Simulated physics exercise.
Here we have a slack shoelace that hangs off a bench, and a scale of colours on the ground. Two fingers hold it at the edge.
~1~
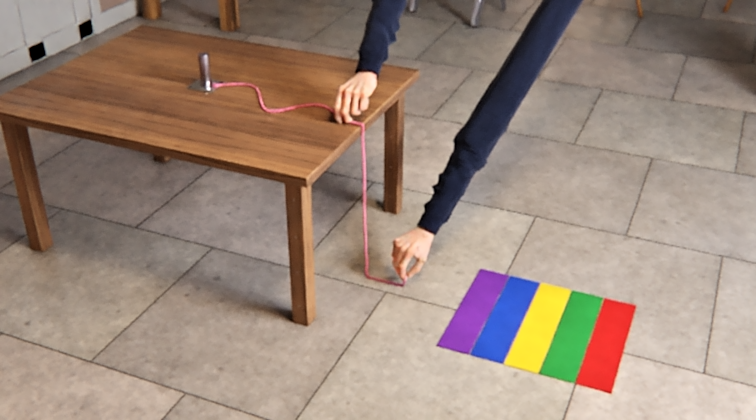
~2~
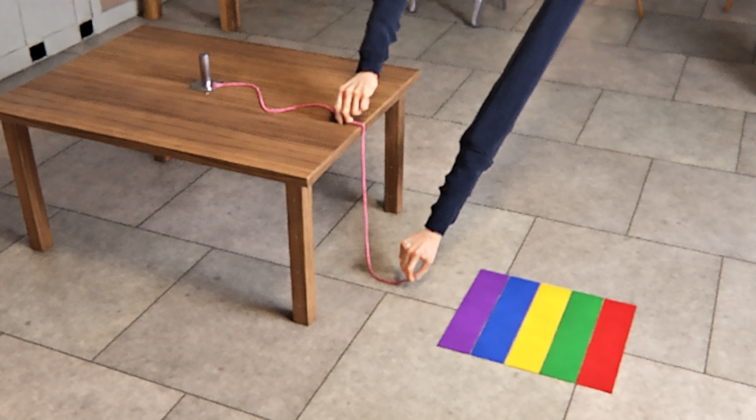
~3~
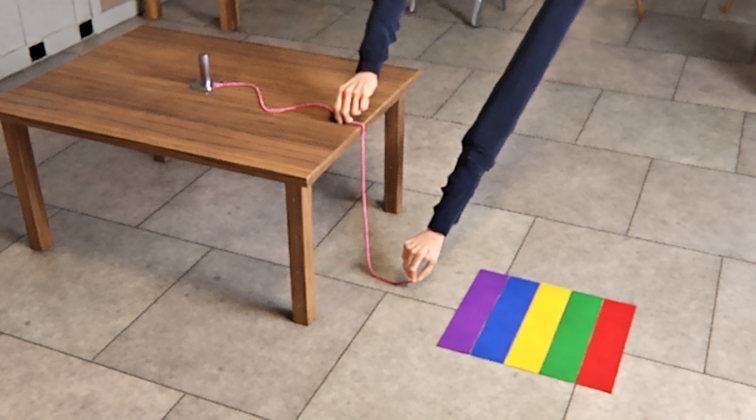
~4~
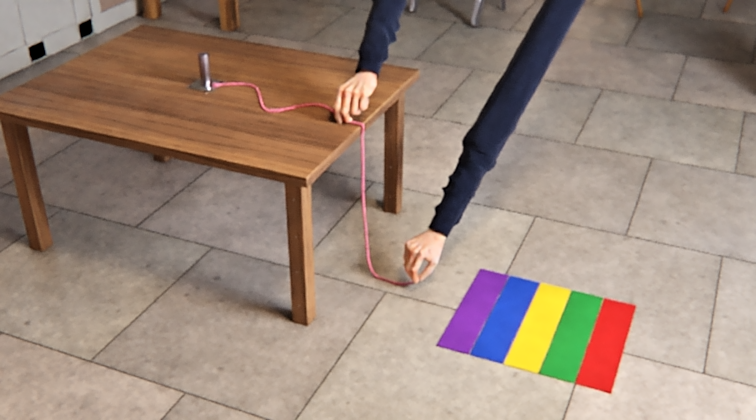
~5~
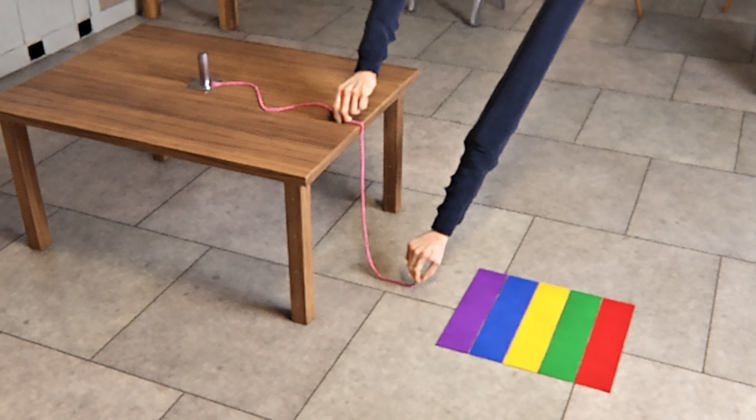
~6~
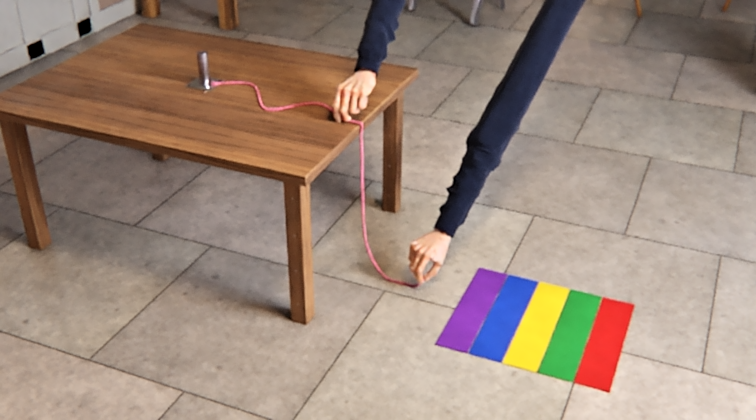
Two hands in dark blue sleeves reach down from the top over a brown wooden table on a grey tiled floor, seen from above at an angle. A red shoelace runs from a small metal post on the tabletop, under one hand at the edge, and down to the other near the floor, left of purple, blue, yellow, green and red stripes. The lower hand draws the lace's end slightly rightward, while the upper hand and camera stay still.
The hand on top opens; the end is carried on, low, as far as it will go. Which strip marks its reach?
Over green.
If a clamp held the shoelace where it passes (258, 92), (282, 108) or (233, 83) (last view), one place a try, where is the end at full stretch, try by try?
Try by try, around (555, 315), (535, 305) and (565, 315).
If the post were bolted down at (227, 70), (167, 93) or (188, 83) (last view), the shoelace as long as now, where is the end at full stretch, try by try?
Near (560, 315), (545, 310) and (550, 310).
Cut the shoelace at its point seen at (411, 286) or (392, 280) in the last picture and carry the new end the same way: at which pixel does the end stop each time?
The places are (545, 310) and (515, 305).
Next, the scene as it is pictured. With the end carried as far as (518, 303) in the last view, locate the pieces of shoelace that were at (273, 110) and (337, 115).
They go to (306, 107) and to (367, 139).
Early on, end near (518, 303); over blue.
Midway, end near (551, 311); over yellow.
At the end of the slack, end near (571, 316); over green. The end stops over the green strip.
